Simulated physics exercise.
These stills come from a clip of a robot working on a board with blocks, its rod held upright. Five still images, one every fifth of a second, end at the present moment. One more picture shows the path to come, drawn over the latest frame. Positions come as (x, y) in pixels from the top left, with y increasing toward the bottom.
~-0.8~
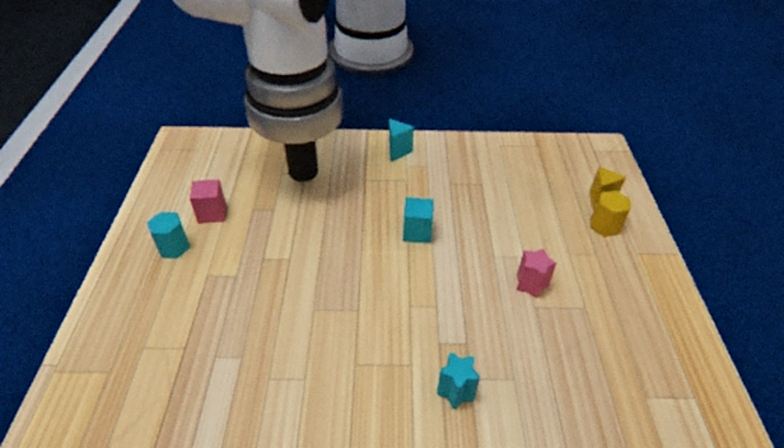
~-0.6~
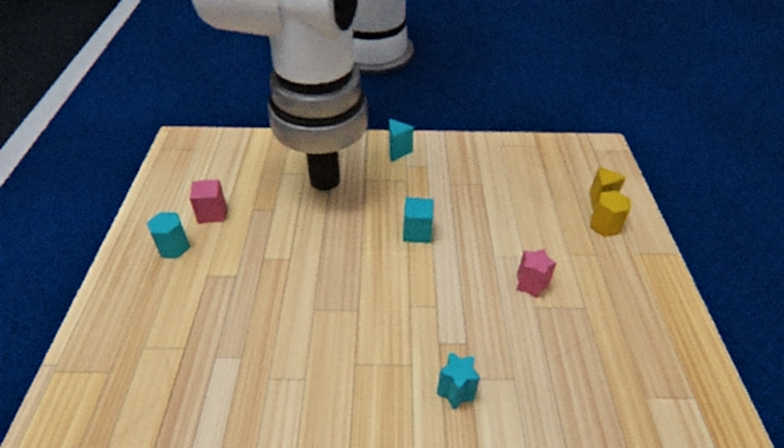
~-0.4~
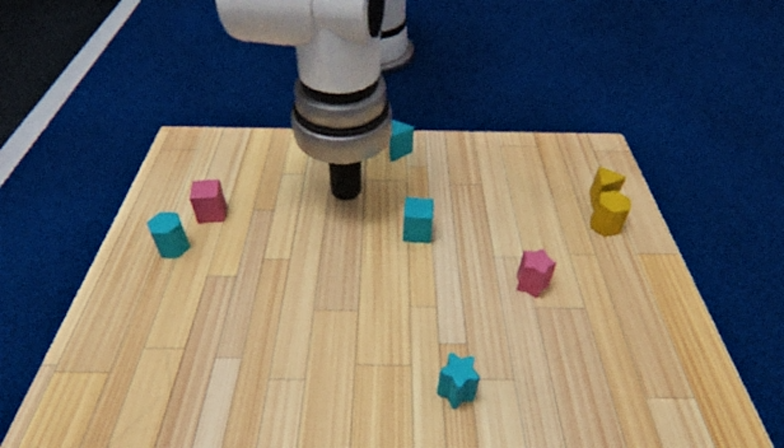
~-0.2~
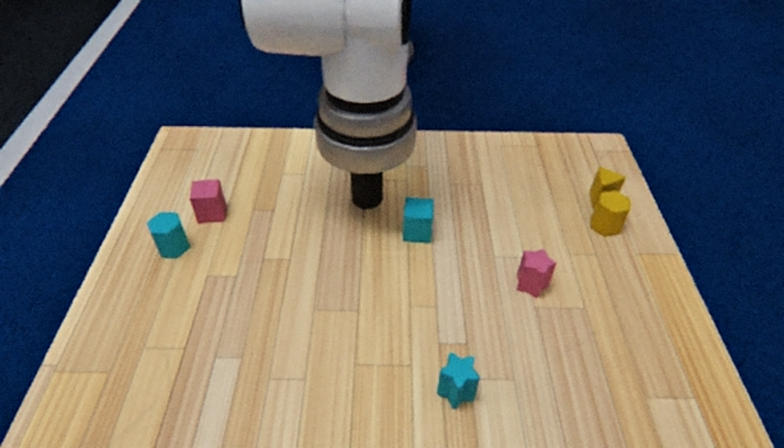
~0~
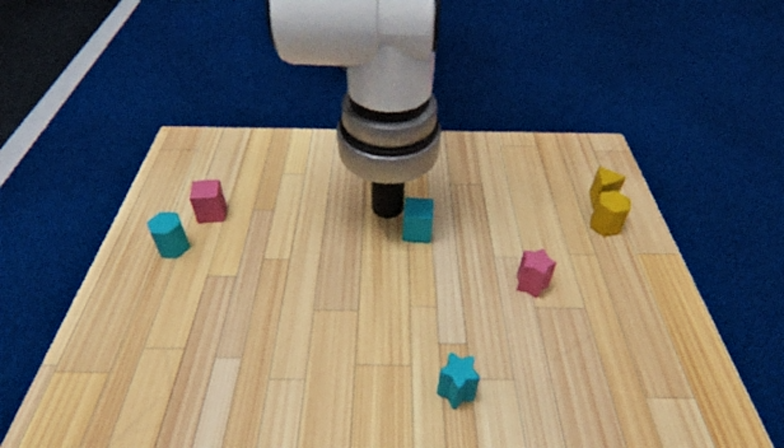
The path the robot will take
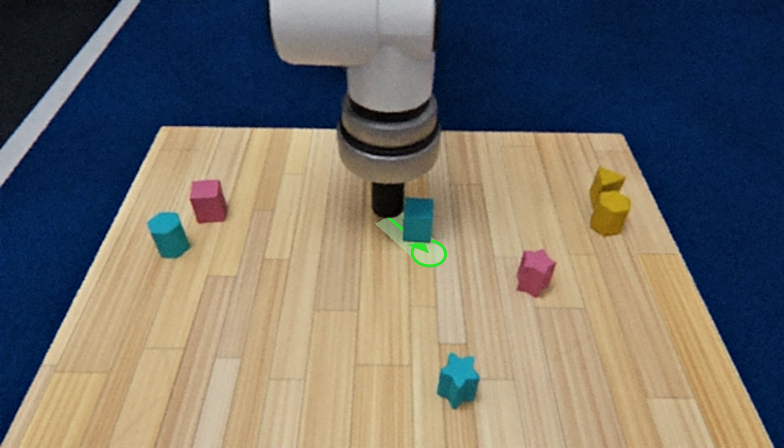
At first, a robot arm holds a dark rod near the back of a wooden board scattered with turquoise, pink and yellow blocks. The arm then moves the rod steadily right and slightly toward the viewer, passing in front of the turquoise triangle, until the rod is beside the turquoise square's left side.
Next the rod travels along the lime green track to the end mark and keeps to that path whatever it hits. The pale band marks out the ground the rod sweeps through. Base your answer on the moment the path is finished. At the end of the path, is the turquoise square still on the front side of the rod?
My answer is yes.
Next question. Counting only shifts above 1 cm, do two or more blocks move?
That would be a no.
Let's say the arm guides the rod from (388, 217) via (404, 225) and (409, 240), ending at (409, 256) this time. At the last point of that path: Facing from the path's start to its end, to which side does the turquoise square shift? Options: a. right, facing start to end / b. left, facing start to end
My pick is b.
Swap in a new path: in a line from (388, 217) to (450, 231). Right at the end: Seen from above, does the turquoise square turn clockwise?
I'd say yes.
The drawn path runs straight from (388, 217) to (429, 253).
On the path given first. Halfway along, rod (409, 226); turquoise square (440, 220).
At the end, rod (430, 244); turquoise square (465, 235).
